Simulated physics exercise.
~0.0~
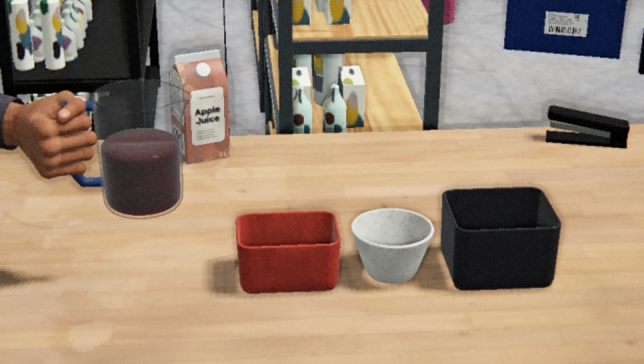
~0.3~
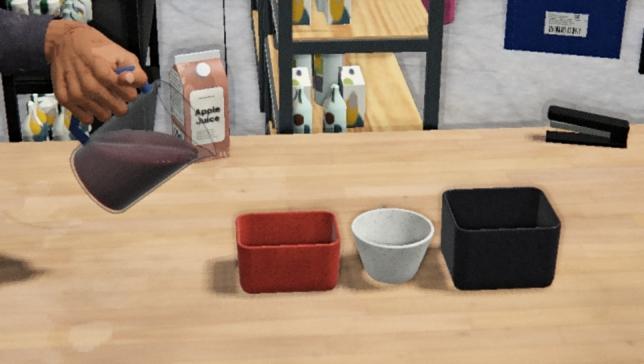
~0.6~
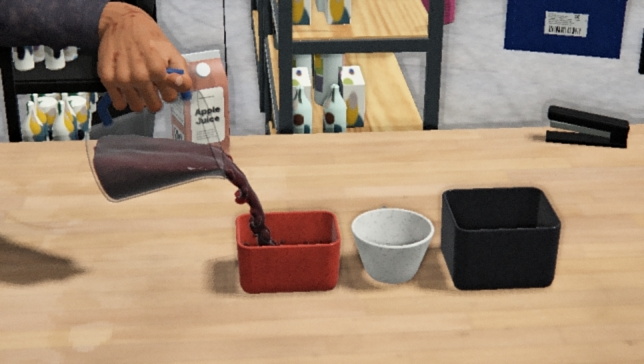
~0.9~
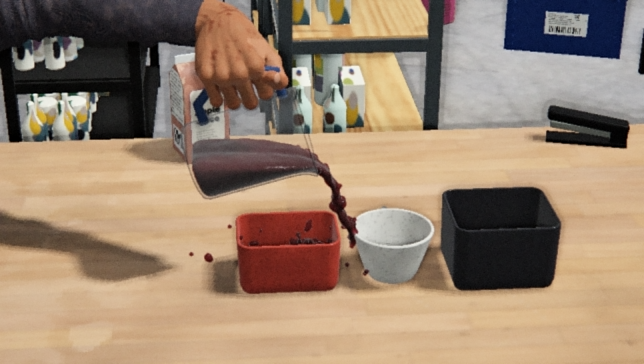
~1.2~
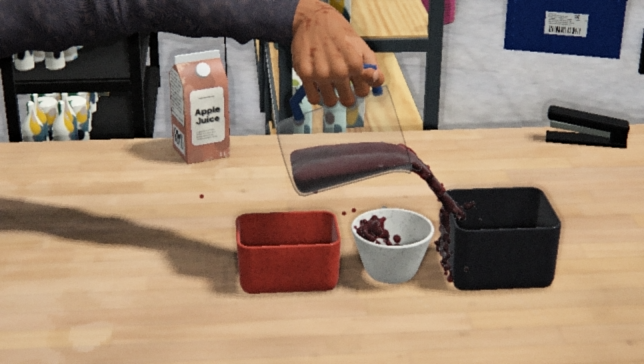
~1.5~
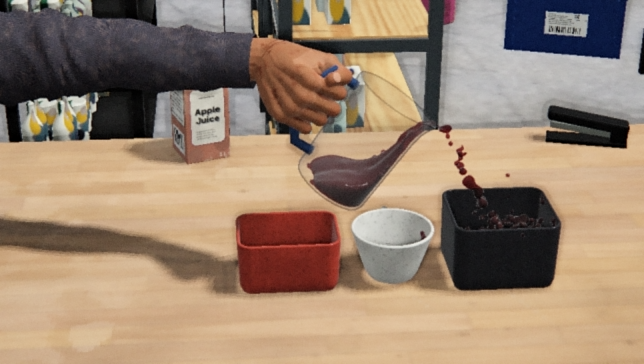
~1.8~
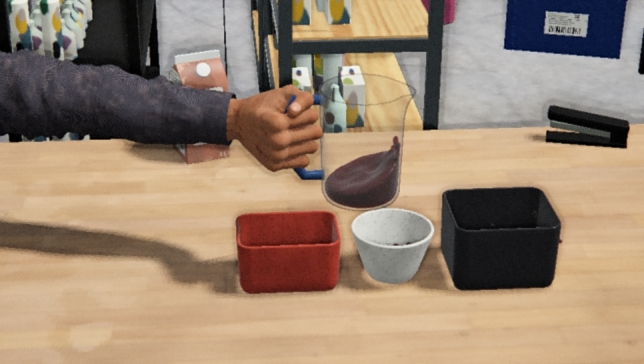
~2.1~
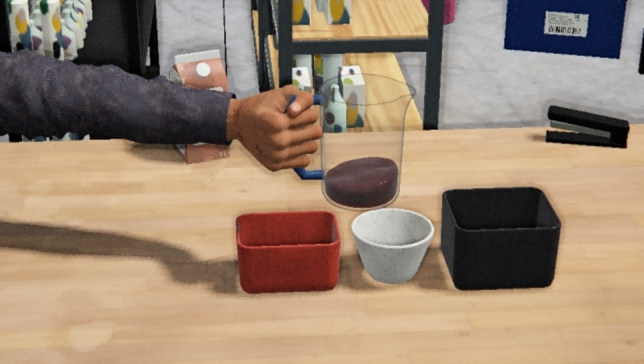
To begin with, a hand holds a clear jug of dark red wine at the left of a wooden work surface, where a red food box, a small pale cup and a black food box stand empty in a row. The hand tips the jug steeply, and wine starts pouring into the red box. Still pouring, it carries the jug rightwards over the cup and on to the black box, with a few drops scattering along the way. The jug then tilts back, the stream breaking into drops over the black box. Finally it is held upright and still behind the cup, with some wine left inside.
